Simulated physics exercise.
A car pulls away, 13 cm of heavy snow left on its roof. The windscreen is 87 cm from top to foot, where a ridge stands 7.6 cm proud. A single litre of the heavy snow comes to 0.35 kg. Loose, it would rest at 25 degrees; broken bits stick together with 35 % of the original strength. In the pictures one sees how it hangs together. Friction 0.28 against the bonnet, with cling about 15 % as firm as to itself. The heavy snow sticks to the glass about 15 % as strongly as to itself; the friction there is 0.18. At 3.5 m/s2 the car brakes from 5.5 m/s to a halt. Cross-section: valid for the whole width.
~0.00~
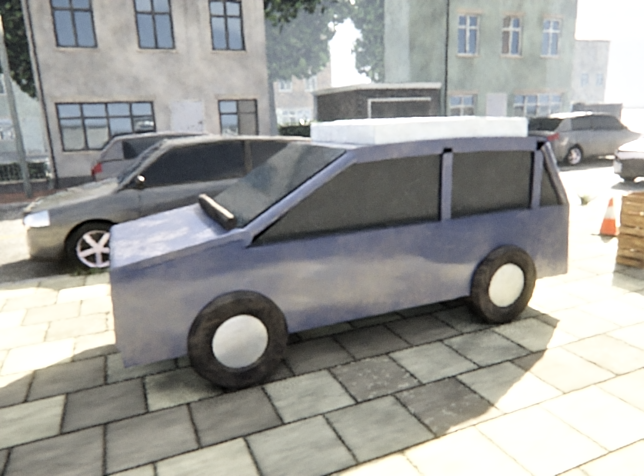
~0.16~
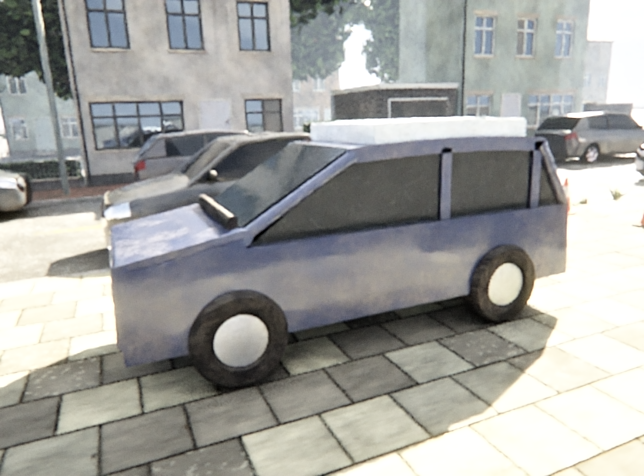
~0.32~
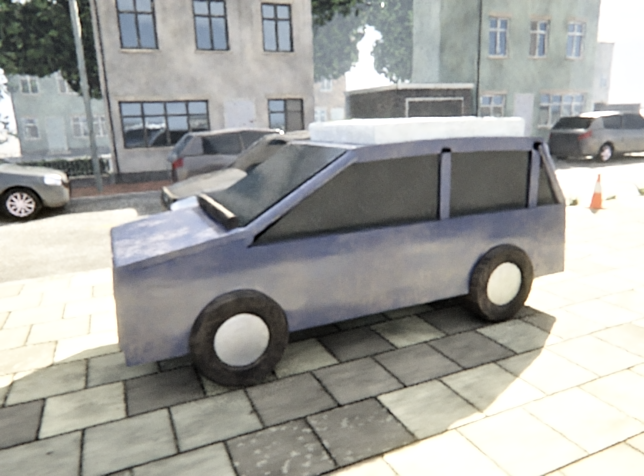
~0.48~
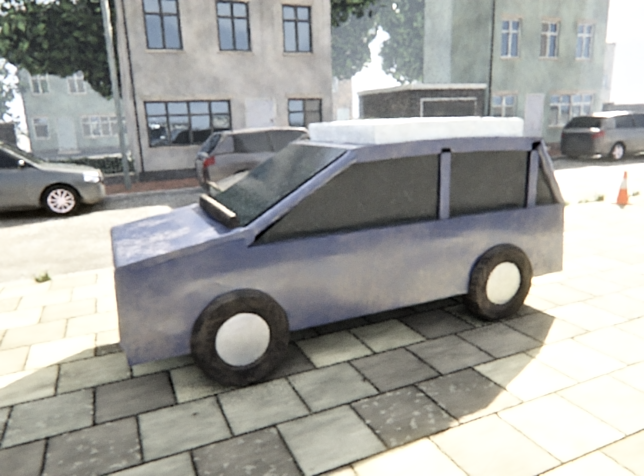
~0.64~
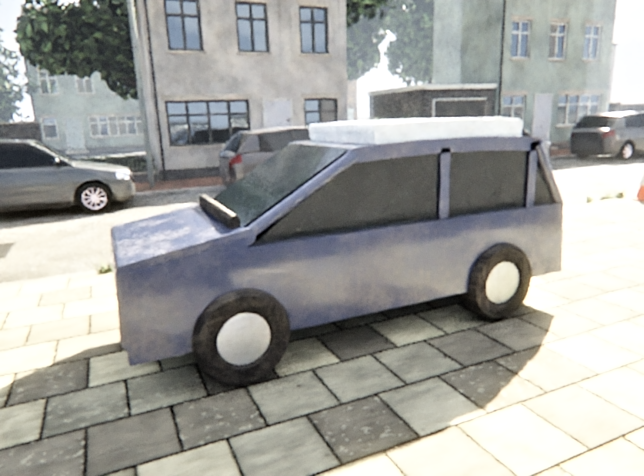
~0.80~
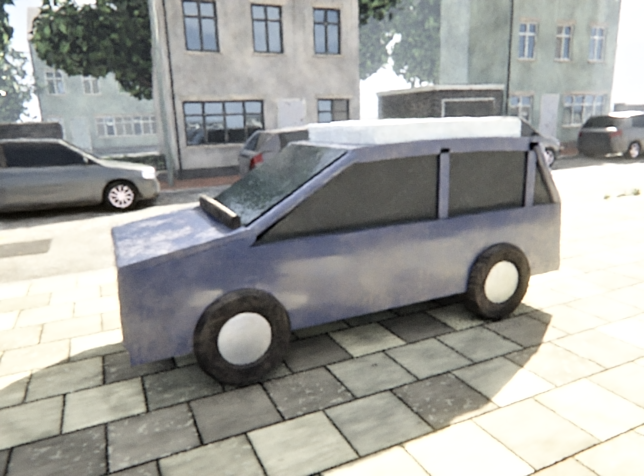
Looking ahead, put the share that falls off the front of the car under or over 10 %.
Expected: Not up to 10 in a hundred.
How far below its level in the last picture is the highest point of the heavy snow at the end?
Some 0 cm.
By 1.30 s, all of the snow is on the roof, none on the glass, none on the bonnet and none has gone off the nose.
By 1.89 s, all of the snow is on the roof, none on the glass, none on the bonnet and none has gone off the nose.
By 2.48 s, all of the snow is on the roof, none on the glass, none on the bonnet and none has gone off the nose.
By 3.07 s, all of the snow is on the roof, none on the glass, none on the bonnet and none has gone off the nose.
By 3.17 s, at the end, all of the snow is on the roof, none on the glass, none on the bonnet and none has gone off the nose.
